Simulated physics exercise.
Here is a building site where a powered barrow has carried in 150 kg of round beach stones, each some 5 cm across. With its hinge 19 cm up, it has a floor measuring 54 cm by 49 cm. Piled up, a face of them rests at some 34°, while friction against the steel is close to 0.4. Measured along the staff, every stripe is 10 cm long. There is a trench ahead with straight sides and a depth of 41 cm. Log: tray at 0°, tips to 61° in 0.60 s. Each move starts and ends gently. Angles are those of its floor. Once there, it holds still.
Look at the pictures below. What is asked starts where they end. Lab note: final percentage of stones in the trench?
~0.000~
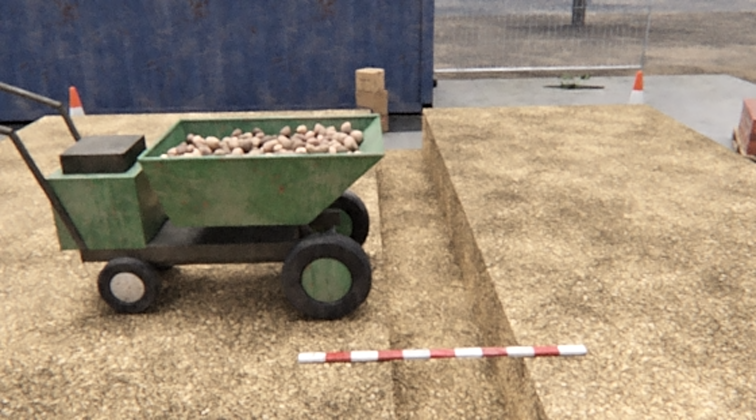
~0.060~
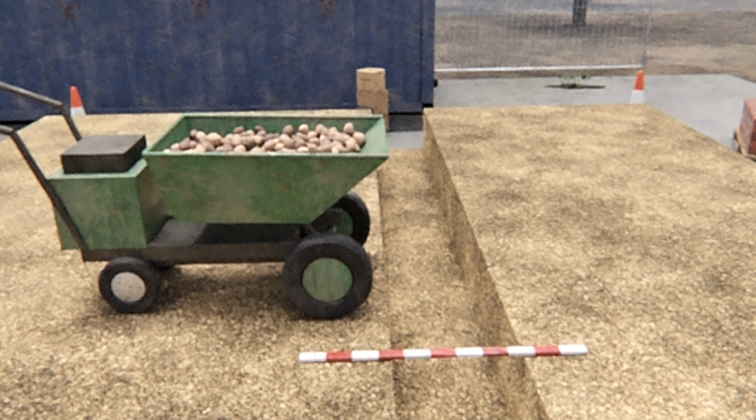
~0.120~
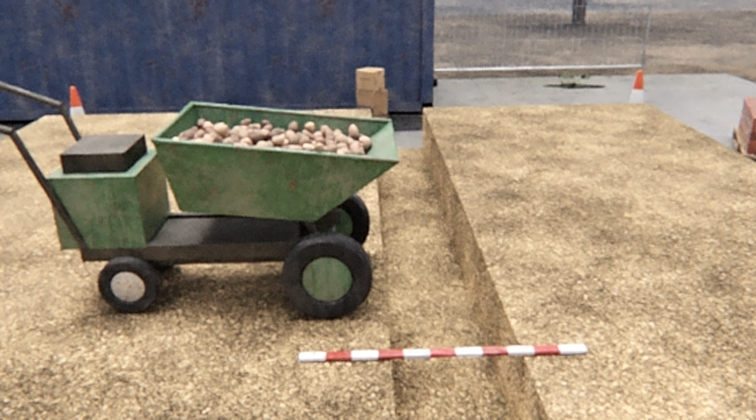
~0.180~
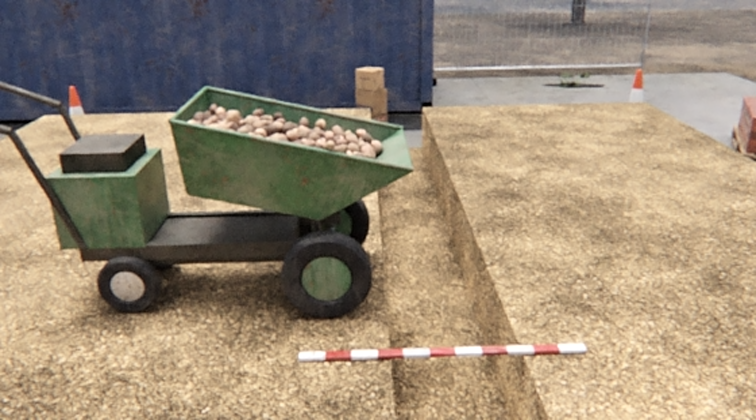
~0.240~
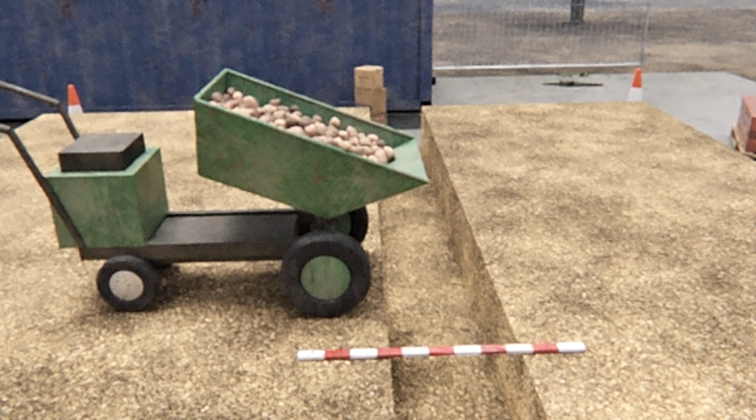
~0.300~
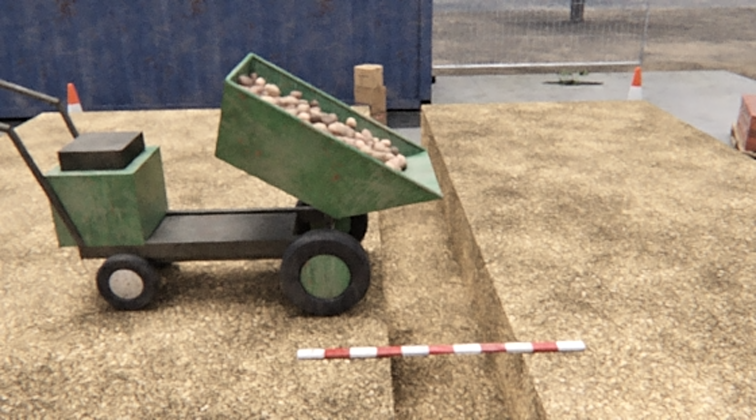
Approx. 32 %.
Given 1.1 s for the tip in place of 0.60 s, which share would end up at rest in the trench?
Then some 45 per cent would.
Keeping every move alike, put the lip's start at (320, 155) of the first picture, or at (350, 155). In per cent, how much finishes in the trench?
First place: Near 80%; second place: Near 60%.
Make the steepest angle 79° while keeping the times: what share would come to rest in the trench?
I'd expect around 50 in a hundred.
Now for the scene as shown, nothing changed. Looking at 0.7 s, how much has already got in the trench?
By that moment, roughly 10 per cent of the load.
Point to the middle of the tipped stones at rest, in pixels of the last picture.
Roughly at (536, 273).
After 0.4 s the floor is at 51°; 100 % in the tray; the foremost stones are at (437, 206).
After 0.7 s the floor is at 61°; 83 % in the tray, 9 % in the trench, 7 % past the trench; the foremost stones are at (530, 279).
After 1.0 s the floor is at 61°; 25 % in the tray, 12 % in the trench, 63 % past the trench; the foremost stones are at (676, 271).
After 3.0 s the floor is at 61°; 0 % in the tray, 32 % in the trench, 68 % past the trench; the foremost stones are past the picture's edge.
